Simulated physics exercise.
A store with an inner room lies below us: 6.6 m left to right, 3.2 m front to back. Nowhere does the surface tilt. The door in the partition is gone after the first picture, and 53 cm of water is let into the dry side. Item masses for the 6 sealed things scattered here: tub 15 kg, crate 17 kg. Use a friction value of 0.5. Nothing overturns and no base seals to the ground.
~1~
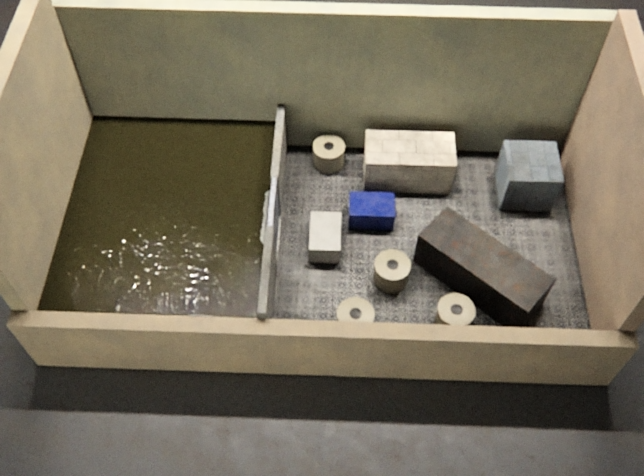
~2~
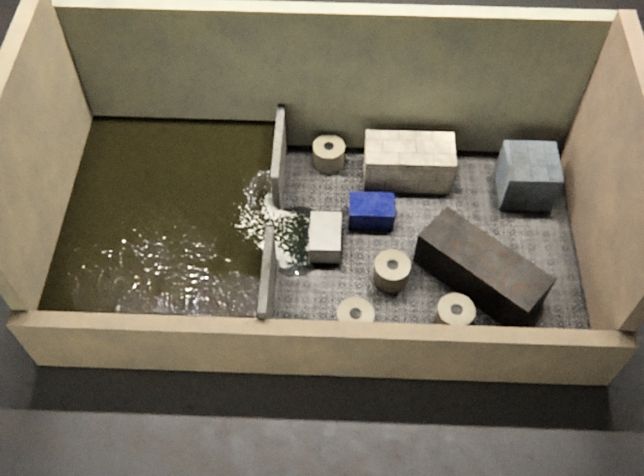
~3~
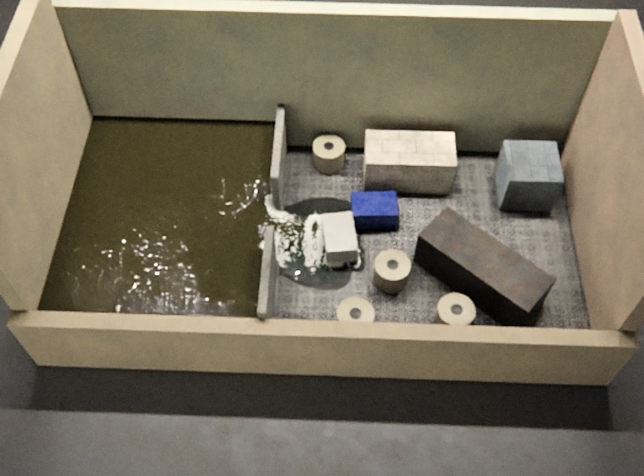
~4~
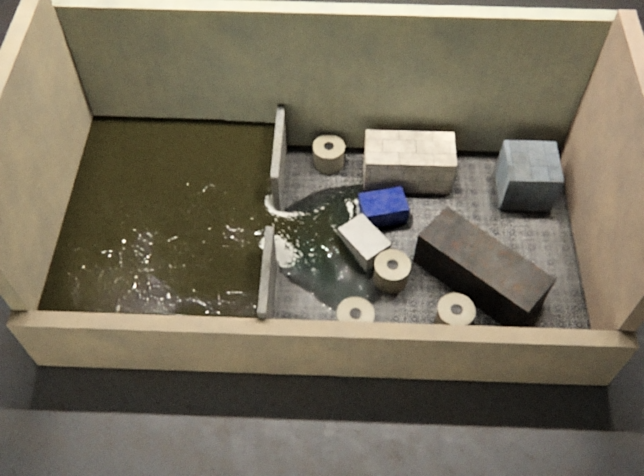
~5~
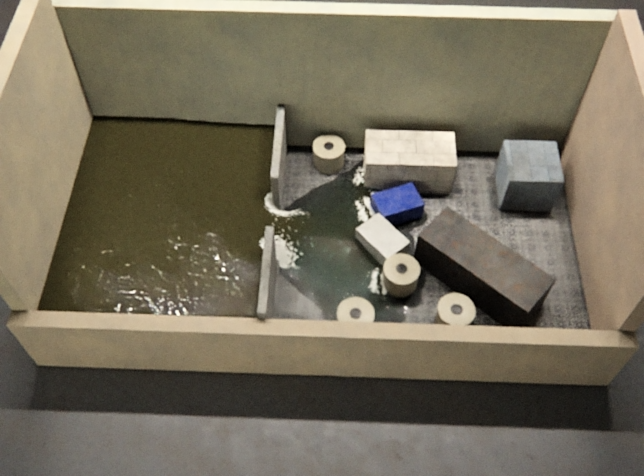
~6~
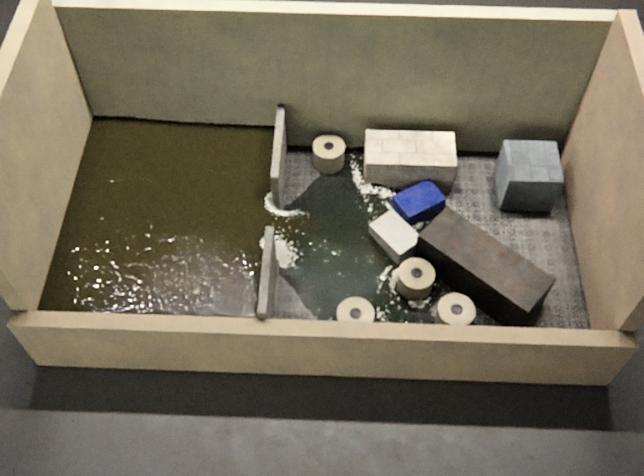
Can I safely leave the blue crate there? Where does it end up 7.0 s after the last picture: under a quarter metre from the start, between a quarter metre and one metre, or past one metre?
It fails to stop within a metre.
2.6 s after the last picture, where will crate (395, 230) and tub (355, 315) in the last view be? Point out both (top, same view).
Roughly (435, 195), then roughly (311, 296).
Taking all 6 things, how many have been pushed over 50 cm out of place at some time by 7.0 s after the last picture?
The number is 5.
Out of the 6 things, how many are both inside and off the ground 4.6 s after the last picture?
That would be 5 of them.
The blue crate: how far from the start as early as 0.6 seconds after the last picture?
Some 140 cm from the start.
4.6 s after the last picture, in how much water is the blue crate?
Roughly 19 cm.
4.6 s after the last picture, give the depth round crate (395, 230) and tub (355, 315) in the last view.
Around 24 cm and 16 cm.
Then, 0.6 s after the last picture the blue crate is near (483, 201), 1.5 m from its start, aground; 1 afloat.
Then, 2.6 s after the last picture the blue crate is near (555, 262), 2.4 m from its start, afloat; 4 afloat.
Then, 4.6 s after the last picture the blue crate is near (549, 224), 2.3 m from its start, afloat; 5 afloat.
Then, 7.0 s after the last picture the blue crate is near (555, 219), 2.3 m from its start, afloat; 6 afloat.
